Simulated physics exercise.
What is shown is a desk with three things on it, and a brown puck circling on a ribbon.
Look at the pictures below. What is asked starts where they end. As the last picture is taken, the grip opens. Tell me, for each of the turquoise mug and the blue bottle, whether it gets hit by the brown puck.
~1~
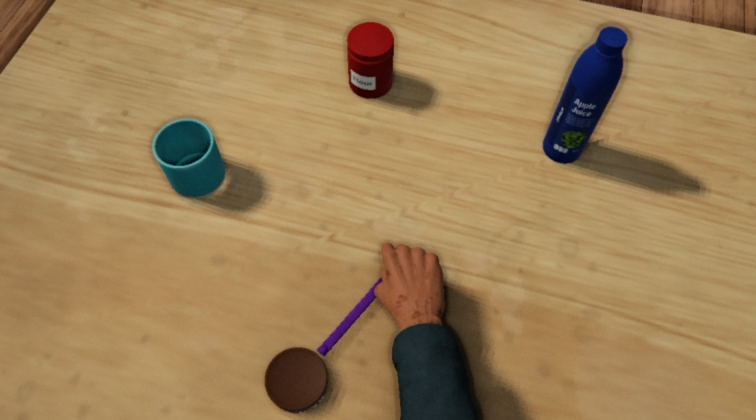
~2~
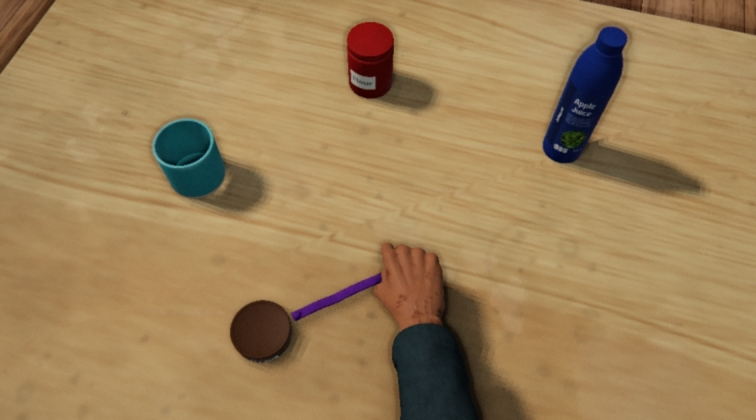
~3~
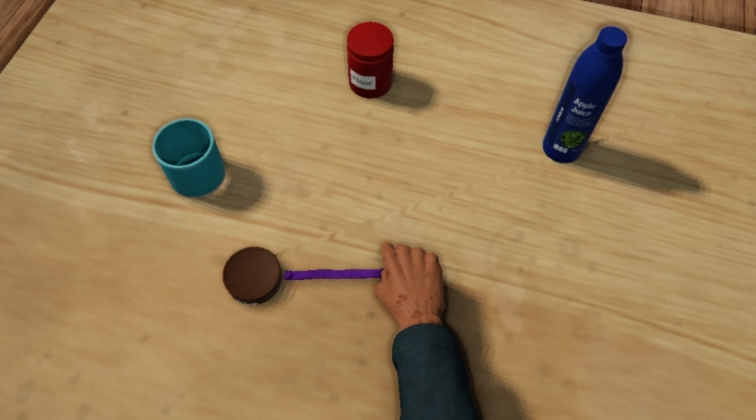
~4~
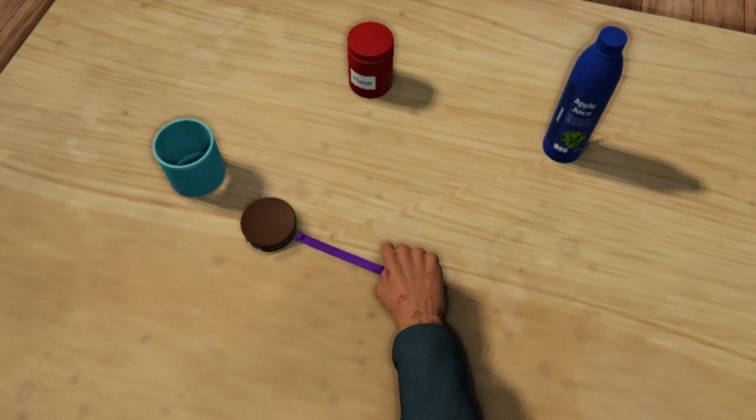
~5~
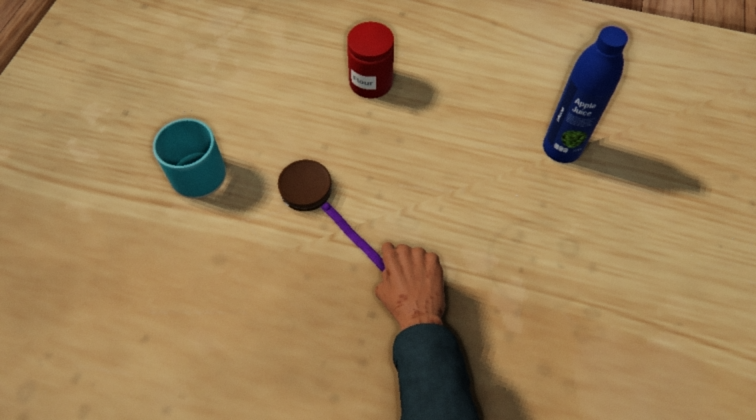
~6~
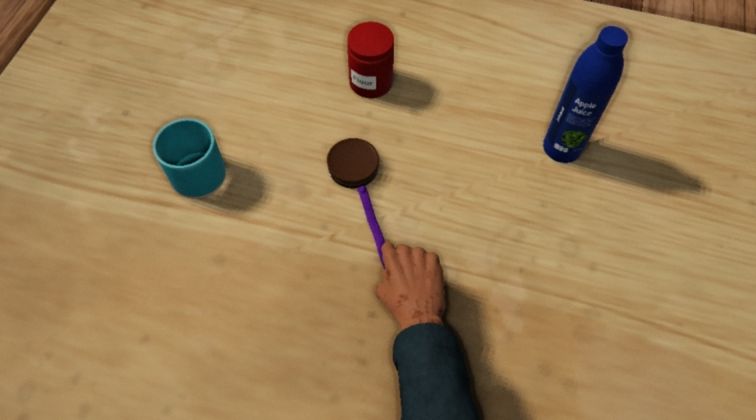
Turquoise mug: Not hit; blue bottle: Hit.
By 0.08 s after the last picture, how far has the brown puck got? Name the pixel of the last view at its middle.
I'd put it close to (454, 151).
Then, 0.08 s on from there, puck near (454, 151).
Then, 0.20 s on from there, puck near (554, 140); blue bottle pushed aside.
In the end, puck near (601, 129); blue bottle knocked over. The turquoise mug remains clear and the blue bottle takes the knock.
